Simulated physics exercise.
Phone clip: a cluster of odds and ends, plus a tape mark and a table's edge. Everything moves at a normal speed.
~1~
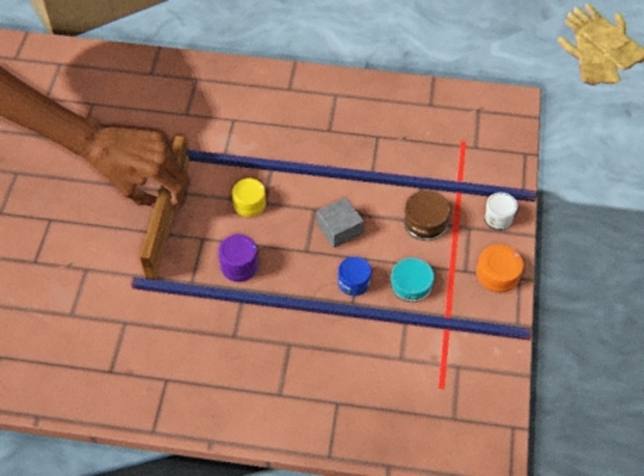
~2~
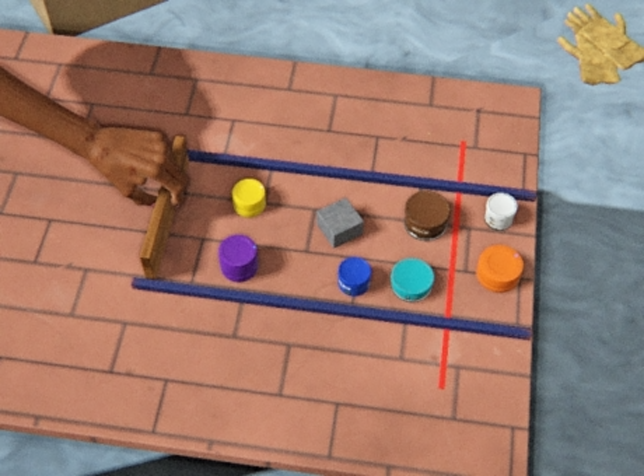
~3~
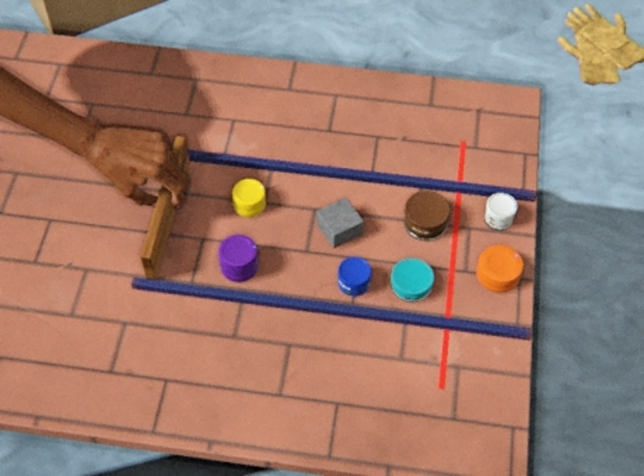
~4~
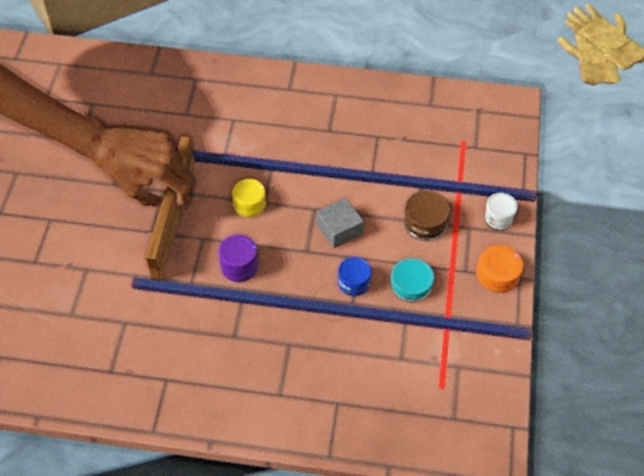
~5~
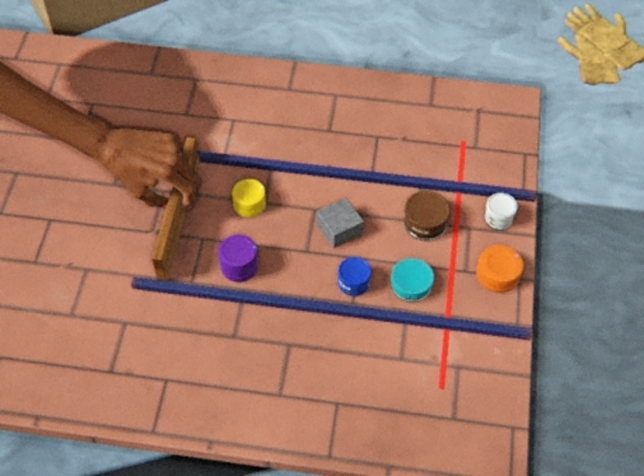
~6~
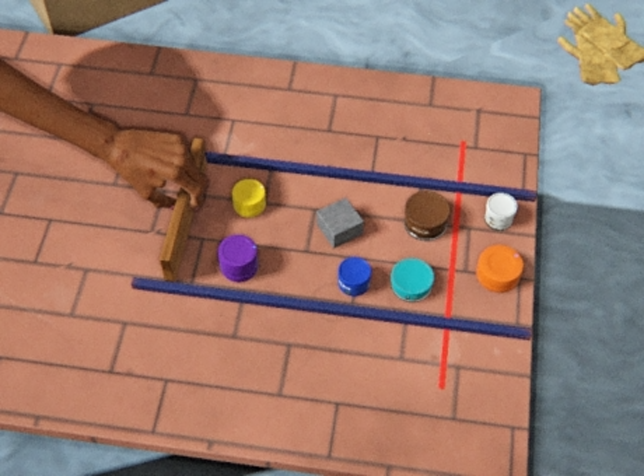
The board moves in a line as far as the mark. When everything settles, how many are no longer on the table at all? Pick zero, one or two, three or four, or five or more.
One or two are off the table.
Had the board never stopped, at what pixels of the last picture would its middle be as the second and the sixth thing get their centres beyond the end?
First around (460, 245), then around (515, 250).
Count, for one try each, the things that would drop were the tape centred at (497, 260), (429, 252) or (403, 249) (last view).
Try 1: 5; try 2: 0; try 3: 0.
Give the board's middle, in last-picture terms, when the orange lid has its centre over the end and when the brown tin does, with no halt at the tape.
Points: About (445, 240) and about (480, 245).
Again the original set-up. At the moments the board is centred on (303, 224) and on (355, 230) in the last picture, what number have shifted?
One spot: 3. Other spot: 5.
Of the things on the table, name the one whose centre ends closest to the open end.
It's the white pot.
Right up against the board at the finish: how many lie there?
So the total is 3.
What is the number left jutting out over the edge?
In total, 1 of them.
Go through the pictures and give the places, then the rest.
Orange lid (500, 268); white pot (500, 212); brown tin (427, 216); board (166, 207); tape (454, 255), in the first picture.
White pot (500, 212); blue tub (354, 277), in the second picture.
Brown tin (427, 216); board (166, 207), in the third picture.
Orange lid (500, 269); yellow lid (249, 198), in the fourth picture.
White pot (500, 212); purple lid (239, 258), in the fifth picture.
Orange lid (500, 269); white pot (500, 212); brown tin (427, 216); board (184, 209); tape (454, 255), in the sixth picture.
A little later, none off yet; orange lid at rest near (500, 269); white pot at rest near (500, 212); brown tin at rest near (427, 216).
When it is over, the number that fall off is one or two; down, orange lid.
